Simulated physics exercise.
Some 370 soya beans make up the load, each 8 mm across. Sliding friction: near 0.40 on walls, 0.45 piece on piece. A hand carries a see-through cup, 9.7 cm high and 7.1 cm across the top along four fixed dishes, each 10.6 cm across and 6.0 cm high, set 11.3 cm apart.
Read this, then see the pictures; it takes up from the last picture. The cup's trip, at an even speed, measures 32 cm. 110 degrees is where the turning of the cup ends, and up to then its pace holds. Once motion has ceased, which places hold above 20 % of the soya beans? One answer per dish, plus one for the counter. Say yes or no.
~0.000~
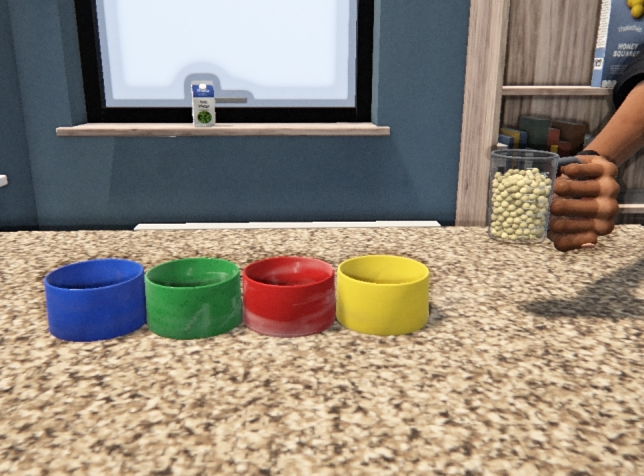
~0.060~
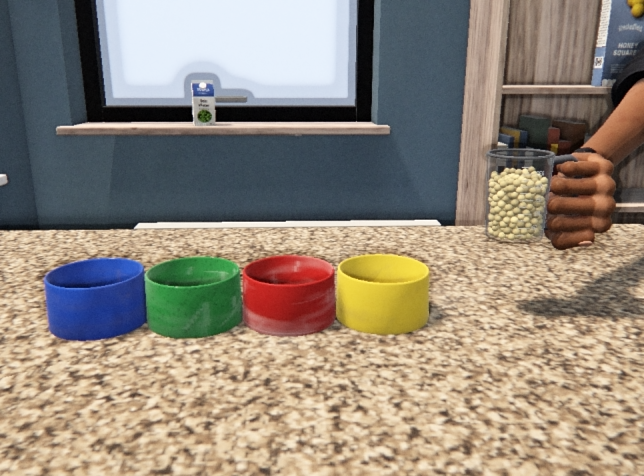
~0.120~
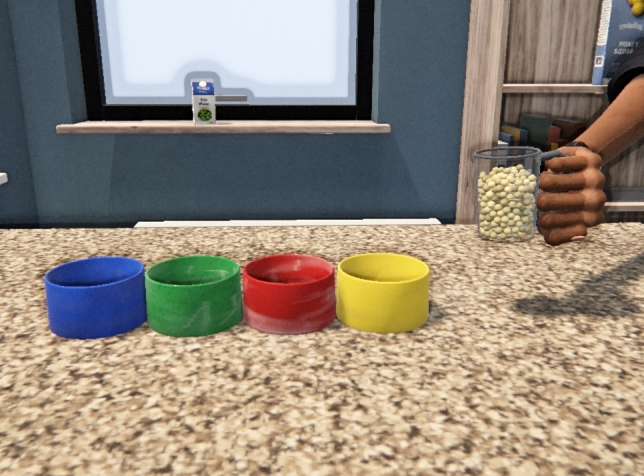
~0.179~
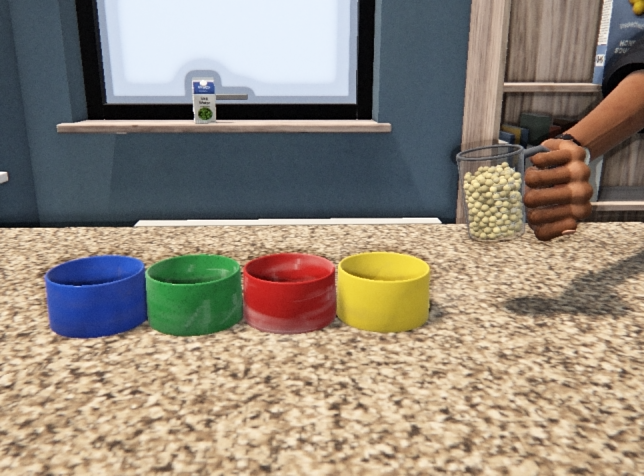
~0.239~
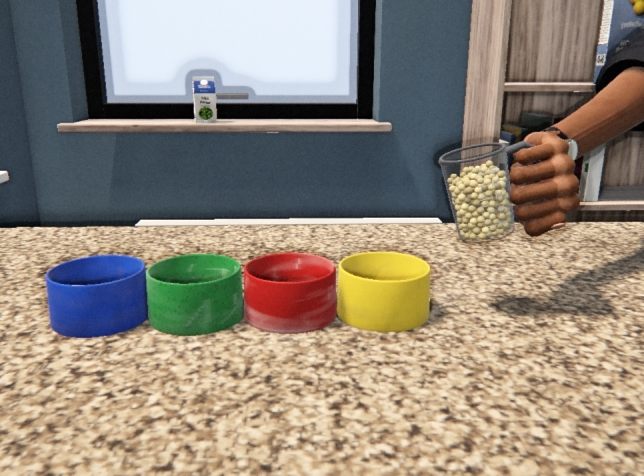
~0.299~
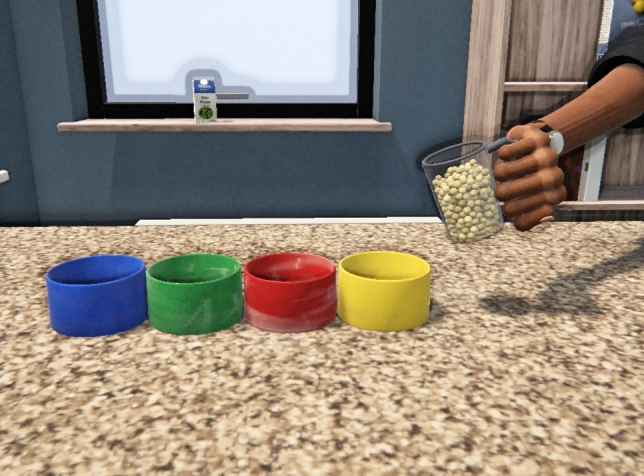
Red: No, blue: No, green: Yes, yellow: No, counter: No.
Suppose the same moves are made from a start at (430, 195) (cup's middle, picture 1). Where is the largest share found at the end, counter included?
Most of it lands at blue.
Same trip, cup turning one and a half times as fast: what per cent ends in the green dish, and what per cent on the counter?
I'd say green ends at 80 while the counter ends at 0.
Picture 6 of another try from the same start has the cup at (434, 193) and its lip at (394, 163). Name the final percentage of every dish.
Red 0; blue 0; green 100; yellow 0.
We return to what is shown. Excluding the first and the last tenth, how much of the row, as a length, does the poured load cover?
It covers some 6 centimetres of the row.
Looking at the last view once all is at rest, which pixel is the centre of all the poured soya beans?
I'd say roughly (189, 298).
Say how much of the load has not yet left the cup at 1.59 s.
30 per cent.
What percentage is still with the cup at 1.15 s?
Reading: Approx. 95 %.
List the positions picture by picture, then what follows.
In the first frame, cup at (520, 196), tilt 0 degrees, lip at (494, 155), moved 0.0 cm; middle of the pieces at (521, 205); yellow dish at (383, 270); red dish at (289, 271); green dish at (193, 272); blue dish at (95, 274).
In the second frame, cup at (517, 196), tilt 1 degrees, lip at (490, 155), moved 0.4 cm; middle of the pieces at (518, 204).
In the third frame, cup at (506, 194), tilt 5 degrees, lip at (476, 156), moved 1.7 cm; middle of the pieces at (508, 203).
In the fourth frame, cup at (493, 194), tilt 10 degrees, lip at (459, 158), moved 3.3 cm; middle of the pieces at (496, 202).
In the fifth frame, cup at (479, 193), tilt 15 degrees, lip at (442, 161), moved 5.0 cm; middle of the pieces at (483, 201).
In the sixth frame, cup at (465, 193), tilt 20 degrees, lip at (424, 164), moved 6.7 cm; middle of the pieces at (470, 200); yellow dish at (384, 266); red dish at (290, 267); green dish at (194, 268); blue dish at (97, 270). The cup turns about 85 degrees a second and travels 28 cm a second.
After 0.81 s, tilt 63 degrees; cup holds 100 %.
After 1.15 s, tilt 91 degrees; cup holds 95 %.
After 1.59 s, tilt 110 degrees; cup holds 30 %, green 70 %.
In the end, at 2.8 s, red 0 %, blue 0 %, green 100 %, yellow 0 %, counter 0 %.
